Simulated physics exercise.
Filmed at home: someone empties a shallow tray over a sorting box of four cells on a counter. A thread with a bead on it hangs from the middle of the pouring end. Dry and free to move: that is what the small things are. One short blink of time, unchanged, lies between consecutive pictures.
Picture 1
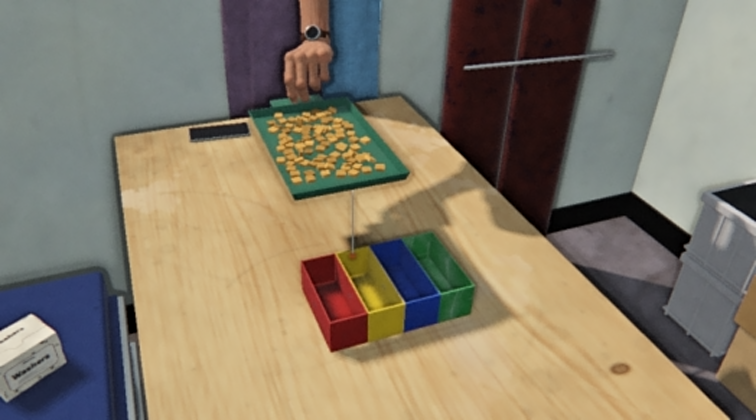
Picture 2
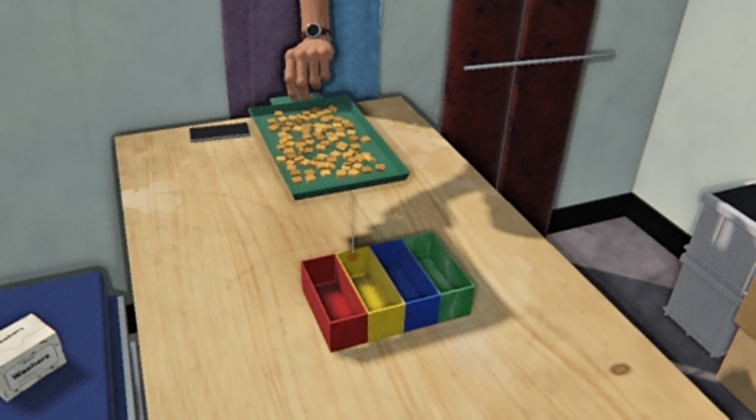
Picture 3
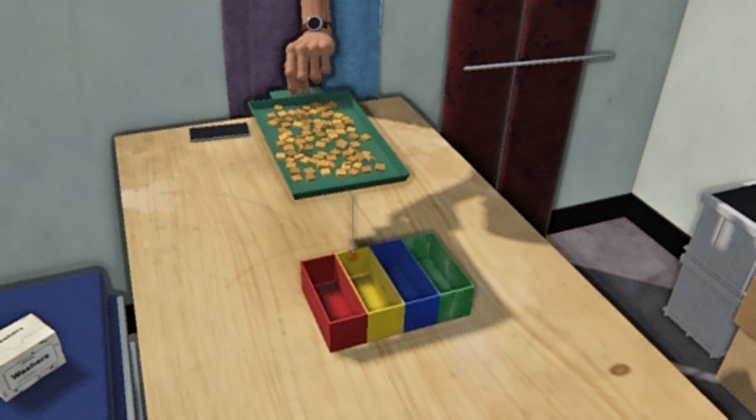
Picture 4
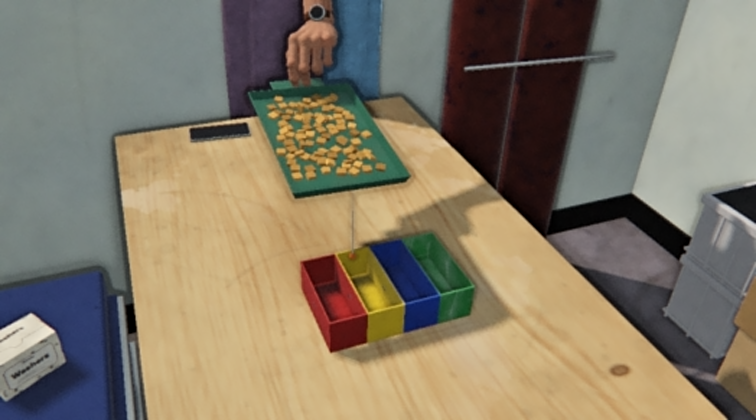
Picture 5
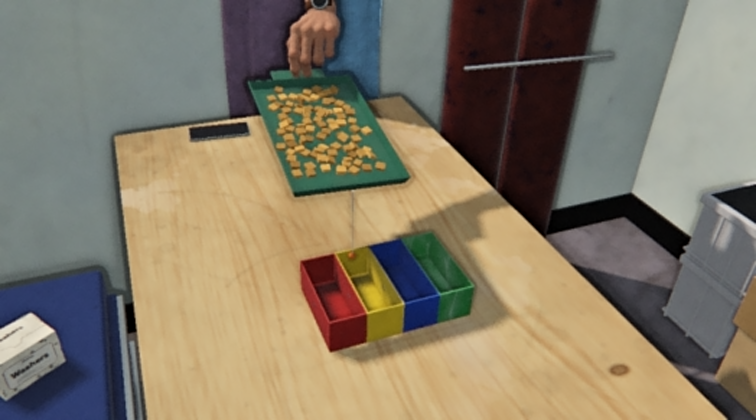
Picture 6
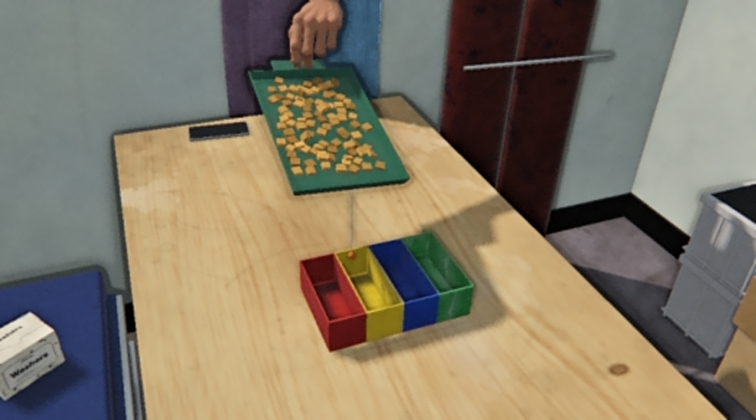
A hand held a green tray of small orange-brown squares above a wooden table, near a red, yellow, blue and green box, and slowly raised the tray's back end, tilting it toward the box.
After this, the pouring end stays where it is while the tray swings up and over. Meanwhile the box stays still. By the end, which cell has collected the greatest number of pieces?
The blue cell has collected the most.
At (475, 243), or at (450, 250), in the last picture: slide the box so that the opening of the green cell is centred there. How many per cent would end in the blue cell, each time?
Trial 1 about 0 %, trial 2 about 50 %.
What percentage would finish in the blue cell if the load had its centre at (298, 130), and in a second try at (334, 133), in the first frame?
60 and 60 per cent.
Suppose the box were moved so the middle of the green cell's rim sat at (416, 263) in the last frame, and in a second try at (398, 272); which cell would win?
That green cell, then the cell in green.
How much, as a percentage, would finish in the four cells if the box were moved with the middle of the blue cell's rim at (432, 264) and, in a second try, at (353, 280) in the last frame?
In order: 100 percent, then 40 percent.
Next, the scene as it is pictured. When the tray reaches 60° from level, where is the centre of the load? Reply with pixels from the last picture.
Somewhere around pixel (376, 164) in the last picture.
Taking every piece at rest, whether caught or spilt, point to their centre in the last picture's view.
Close to (404, 295), more or less.
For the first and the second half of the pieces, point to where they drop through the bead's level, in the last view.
For the early half I get (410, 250), and for the late half (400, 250).
Soon, tray tipped steeply; nearly all on the tray; a small part falling or outside the box.
A while on, tray tipped right over; about a third on the tray; about a quarter in the blue cell; a small part in the green cell; a small part in the yellow cell; about a third falling or outside the box.
Towards the end, tray tipped past a quarter turn; about two thirds in the blue cell; about a quarter in the green cell; about a quarter in the yellow cell; a stray few in the red cell; a stray few falling or outside the box.
Finally, tray tipped past a quarter turn; about two thirds in the blue cell; about a quarter in the green cell; about a quarter in the yellow cell; a stray few in the red cell; a stray few outside the box.
